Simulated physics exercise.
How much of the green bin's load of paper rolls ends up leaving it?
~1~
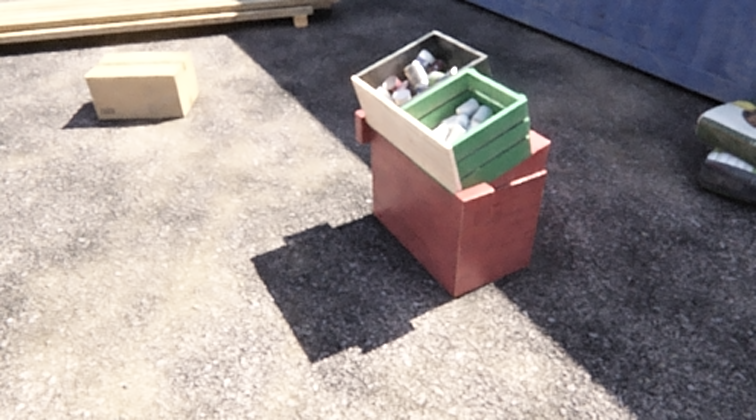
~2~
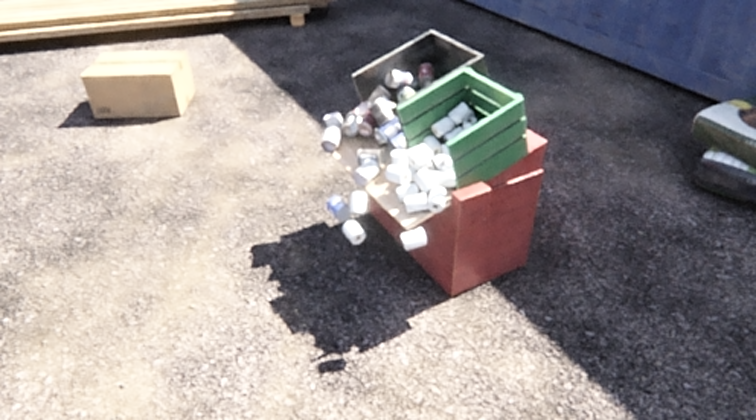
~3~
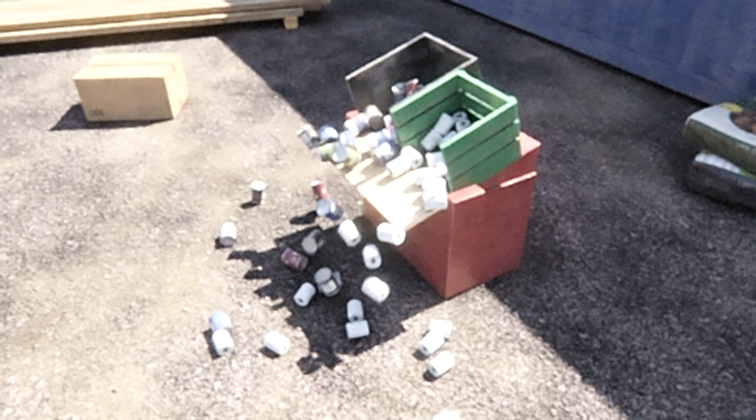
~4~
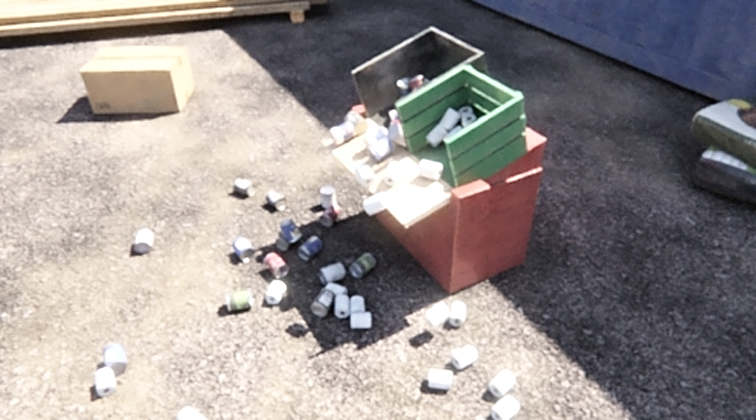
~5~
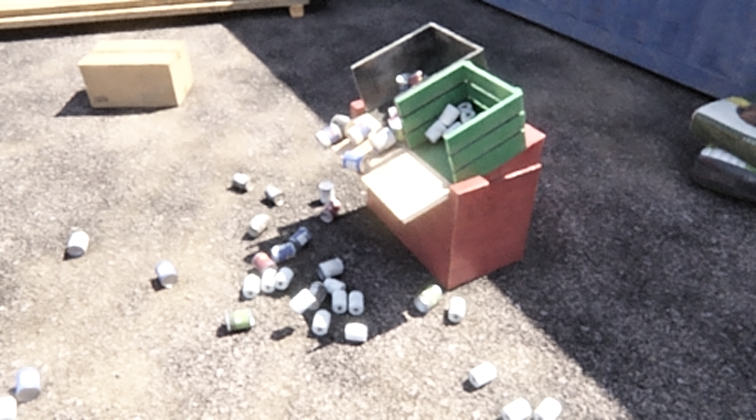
More than half of the paper rolls leave the green bin and end up on the ground, while a smaller share stays behind.
